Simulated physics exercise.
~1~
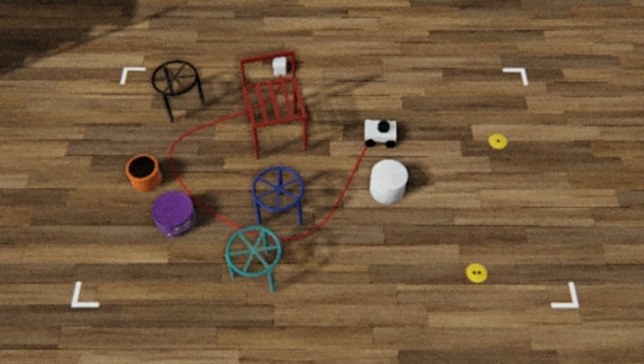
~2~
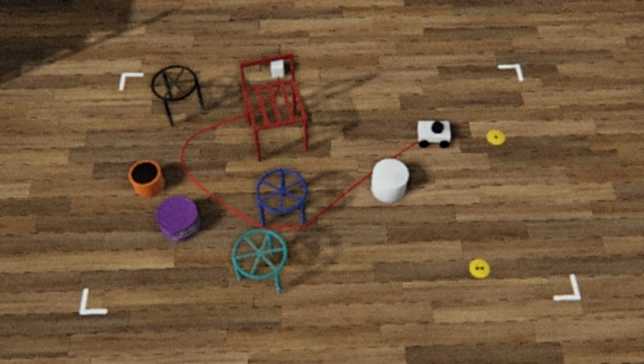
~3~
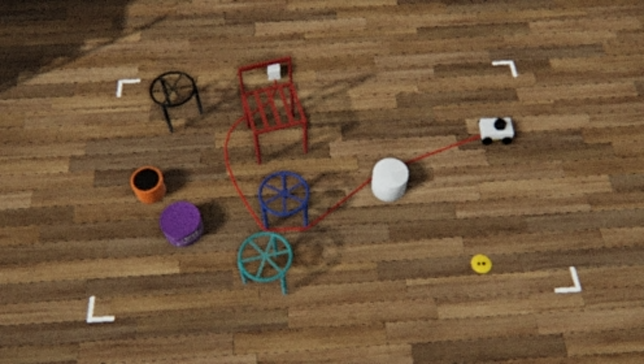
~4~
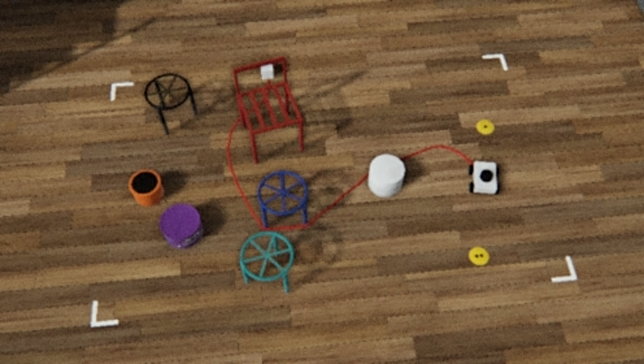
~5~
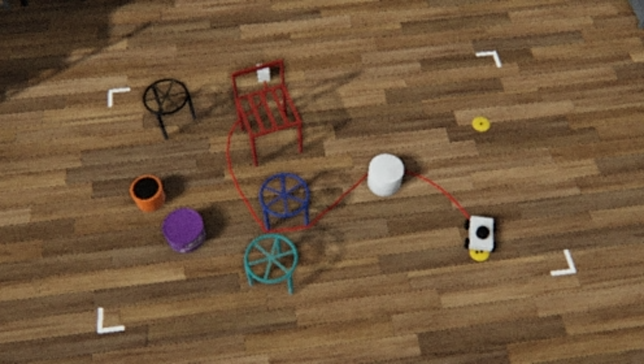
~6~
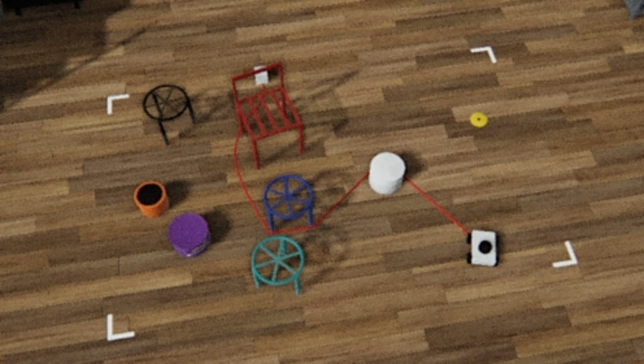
A red chair stands at the upper centre of a wooden floor seen from high above, with white corner marks around the scene. A black stool and an orange pot are to its left, a purple bucket, blue stool and teal stool lie below, and a white tub sits right of centre. A small white cart trailing a red lead rolls right towards the upper yellow mark, then turns and travels down to the lower one. The lead slides among the objects and bends around the tub. The cart stops at lower right, covering the mark, with the furniture still standing.
